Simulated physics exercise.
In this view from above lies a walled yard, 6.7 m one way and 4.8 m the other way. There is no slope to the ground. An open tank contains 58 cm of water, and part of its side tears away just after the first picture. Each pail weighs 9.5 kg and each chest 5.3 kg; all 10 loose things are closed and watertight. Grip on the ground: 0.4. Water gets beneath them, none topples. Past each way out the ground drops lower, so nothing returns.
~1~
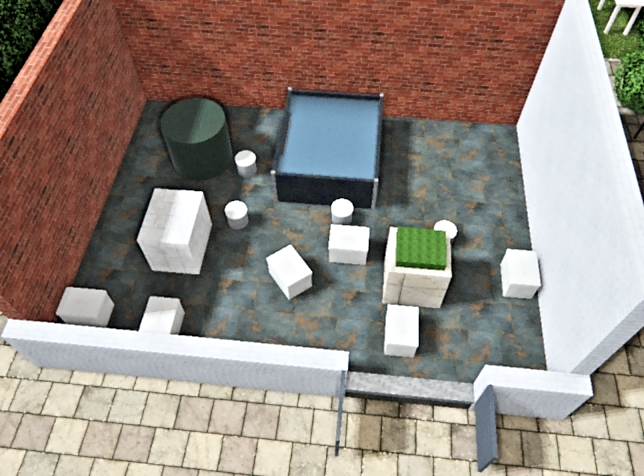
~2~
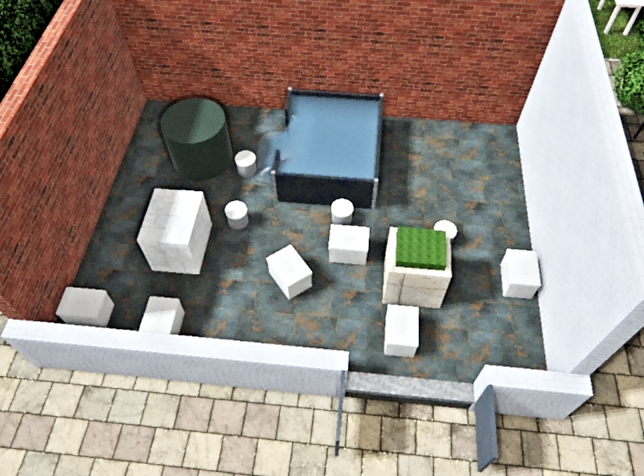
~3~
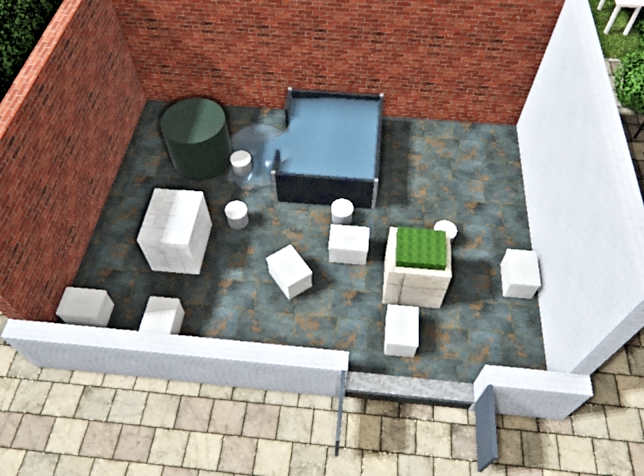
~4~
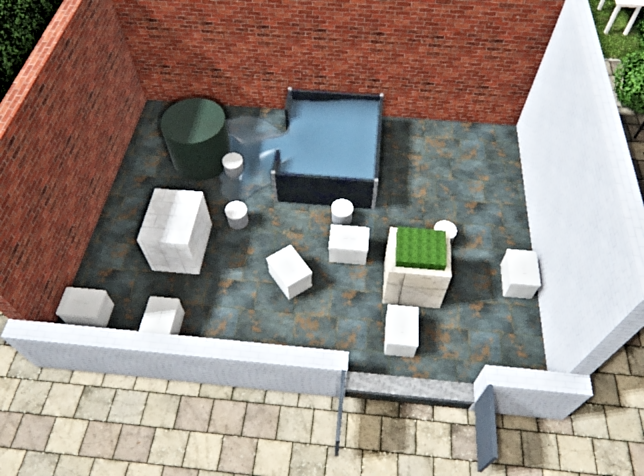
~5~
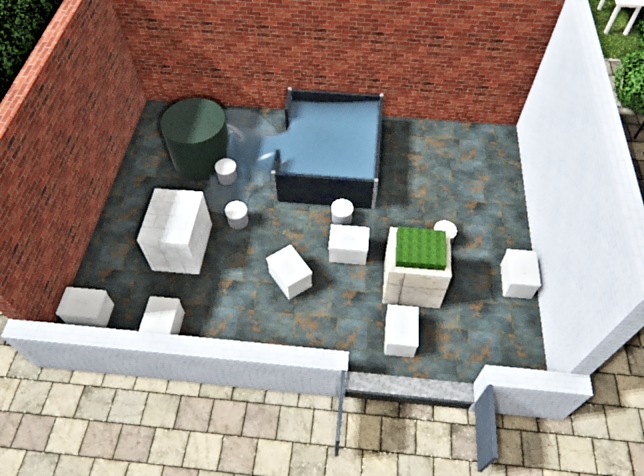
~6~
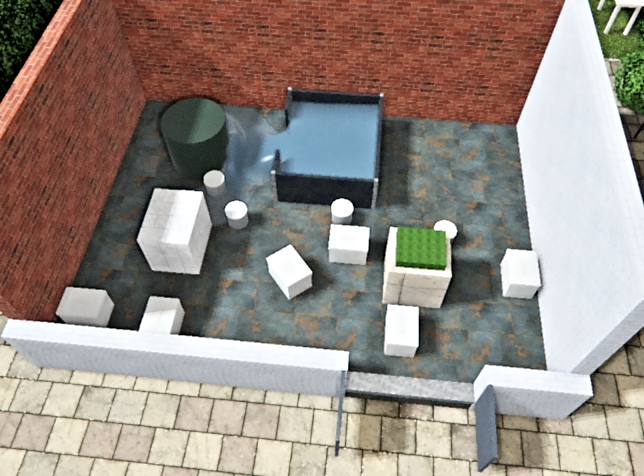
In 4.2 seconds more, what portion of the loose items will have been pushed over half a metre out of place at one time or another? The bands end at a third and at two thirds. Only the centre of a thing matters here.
My guess is the low band, short of a third.
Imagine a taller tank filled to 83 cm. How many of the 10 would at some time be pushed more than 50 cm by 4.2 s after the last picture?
That would give 6.
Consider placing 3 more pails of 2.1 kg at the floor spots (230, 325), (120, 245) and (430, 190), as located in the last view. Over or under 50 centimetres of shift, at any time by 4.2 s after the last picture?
In the order asked: Above the mark; above the mark; below the mark.
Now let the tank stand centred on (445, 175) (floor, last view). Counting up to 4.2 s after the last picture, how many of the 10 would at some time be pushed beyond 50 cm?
Count: 2.
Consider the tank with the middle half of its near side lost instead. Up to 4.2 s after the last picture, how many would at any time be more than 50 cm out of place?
The answer then is 6.
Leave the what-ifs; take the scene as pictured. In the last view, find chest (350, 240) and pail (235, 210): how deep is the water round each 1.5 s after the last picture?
I'd put it at 0 cm and 5 cm respectively.
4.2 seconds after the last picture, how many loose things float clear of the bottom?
The number is 3.
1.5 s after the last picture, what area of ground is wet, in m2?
Around 13 m2 of it.
Then, 0.4 s after the last picture 1 of 10 are over 50 cm from their spots; 0 afloat.
Then, 1.5 s after the last picture 1 of 10 are over 50 cm from their spots; 0 afloat.
Then, 2.8 s after the last picture 1 of 10 are over 50 cm from their spots; 2 afloat.
Then, 4.2 s after the last picture 2 of 10 are over 50 cm from their spots, and 2 have been at some point; 3 afloat.
